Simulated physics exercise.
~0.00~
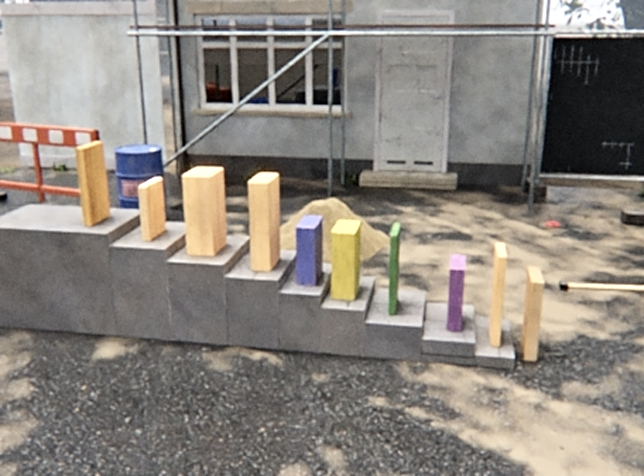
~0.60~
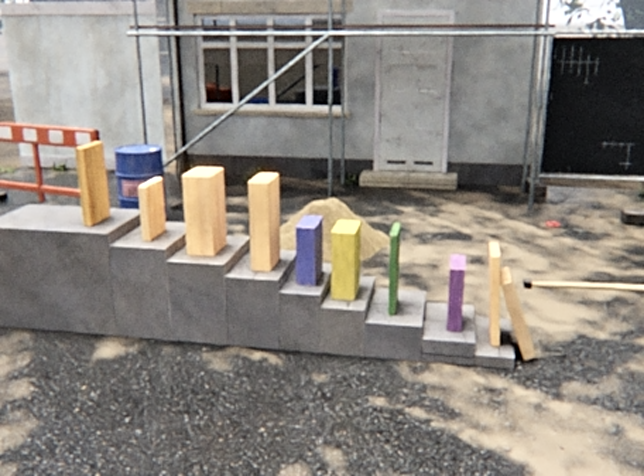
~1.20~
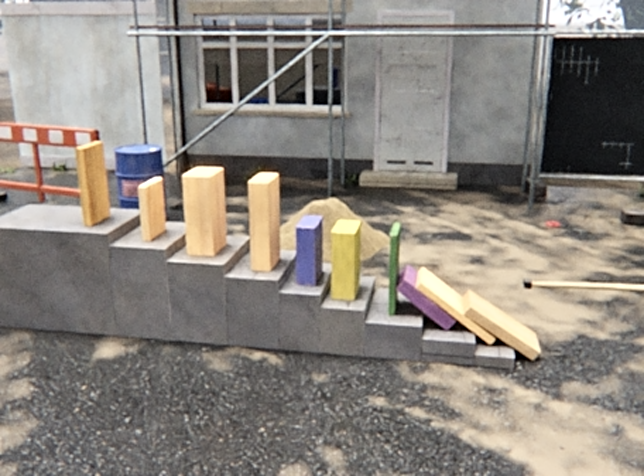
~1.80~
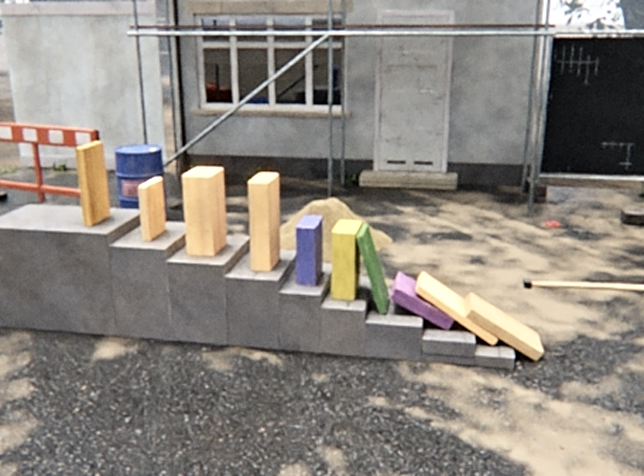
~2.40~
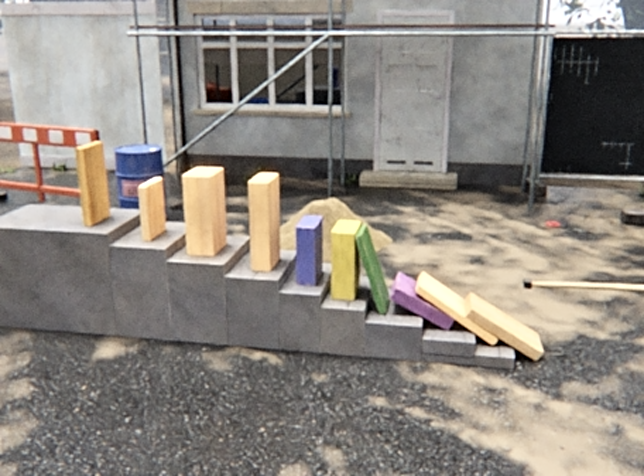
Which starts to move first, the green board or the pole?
The pole starts to move first, sliding left while the green board is still upright. The green board tips only later, after the purple one has fallen toward it.
